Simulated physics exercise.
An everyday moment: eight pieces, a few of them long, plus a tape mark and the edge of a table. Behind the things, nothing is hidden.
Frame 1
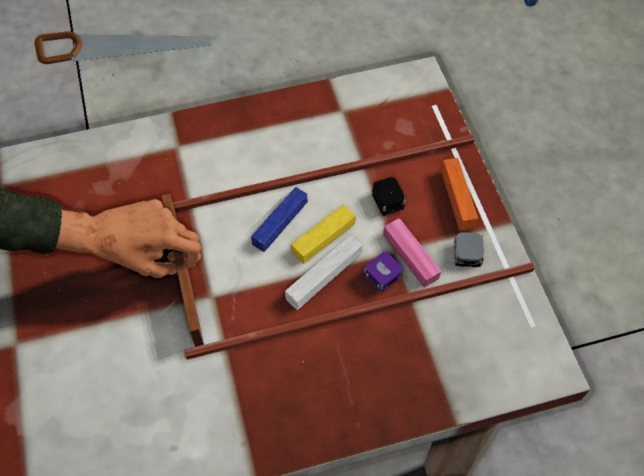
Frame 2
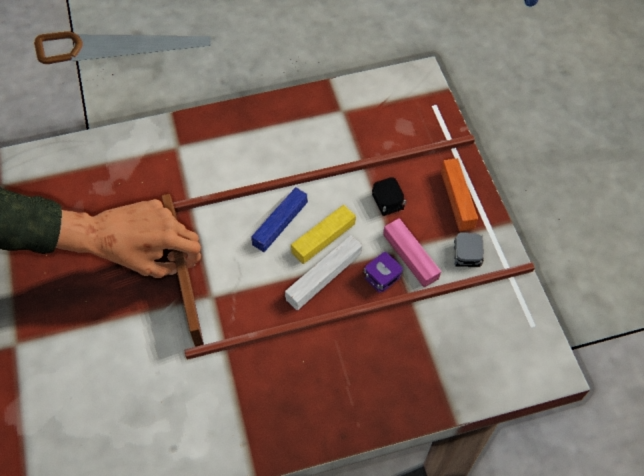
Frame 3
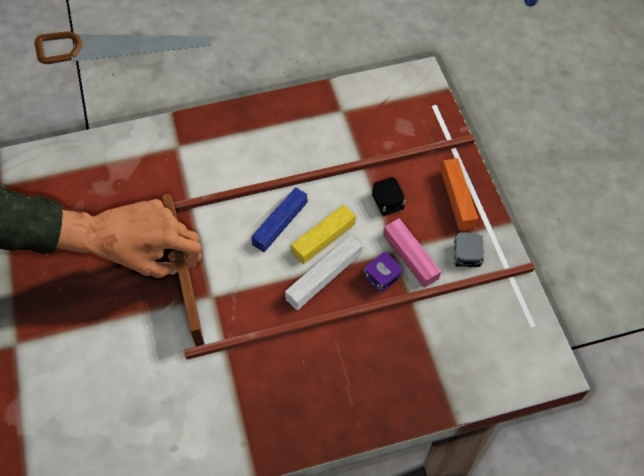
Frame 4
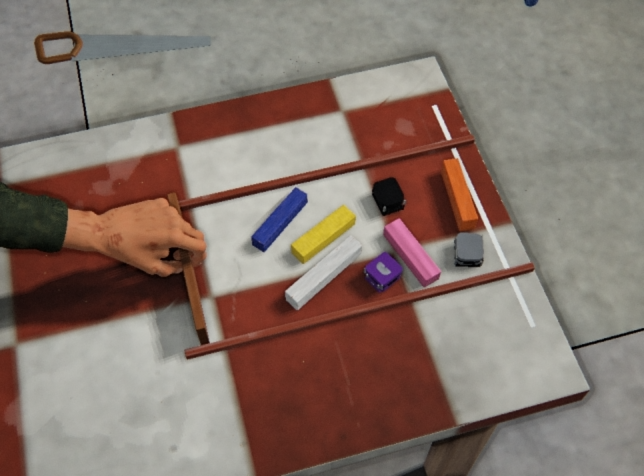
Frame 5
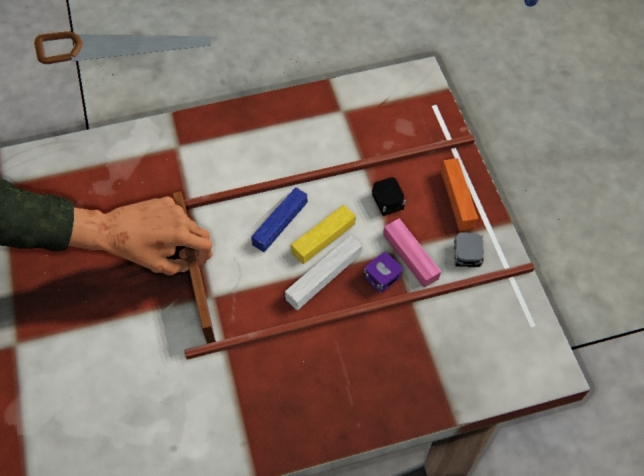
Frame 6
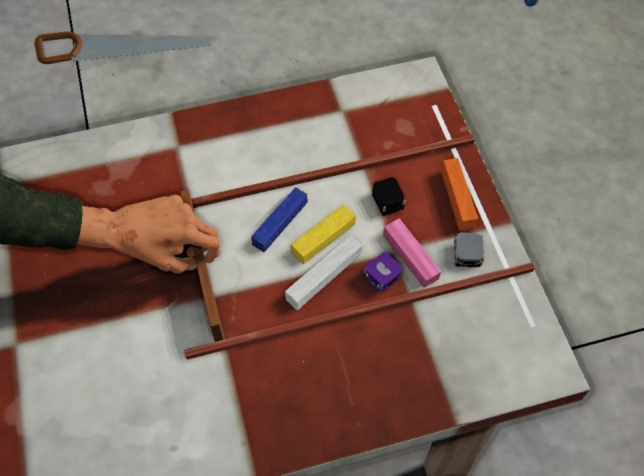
A hand slowly slides a wooden board slightly right between two rails toward scattered, unmoving blocks.
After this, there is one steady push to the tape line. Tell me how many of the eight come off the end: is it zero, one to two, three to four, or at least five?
It is at least five.
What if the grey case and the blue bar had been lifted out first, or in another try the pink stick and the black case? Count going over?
In order, the numbers are 4 and 5.
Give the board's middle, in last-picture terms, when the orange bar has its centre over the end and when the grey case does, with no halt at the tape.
Orange bar: (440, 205); grey case: (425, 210).
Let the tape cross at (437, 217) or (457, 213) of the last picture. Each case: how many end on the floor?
The first try gives 1 and the second gives 3.
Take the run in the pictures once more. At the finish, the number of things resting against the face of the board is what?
1 touch it.
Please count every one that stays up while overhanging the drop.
I'd put it at 0.
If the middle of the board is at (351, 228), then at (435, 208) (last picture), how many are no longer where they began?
I get 6 at the one place and 8 at the other.
Soon after, none off yet; orange bar at rest near (459, 194); grey case at rest near (469, 251); pink stick moving near (417, 249).
By the end, the number that fall off is five or more; fallen, white bar, yellow bar, purple case, black case, pink stick, grey case and orange bar.
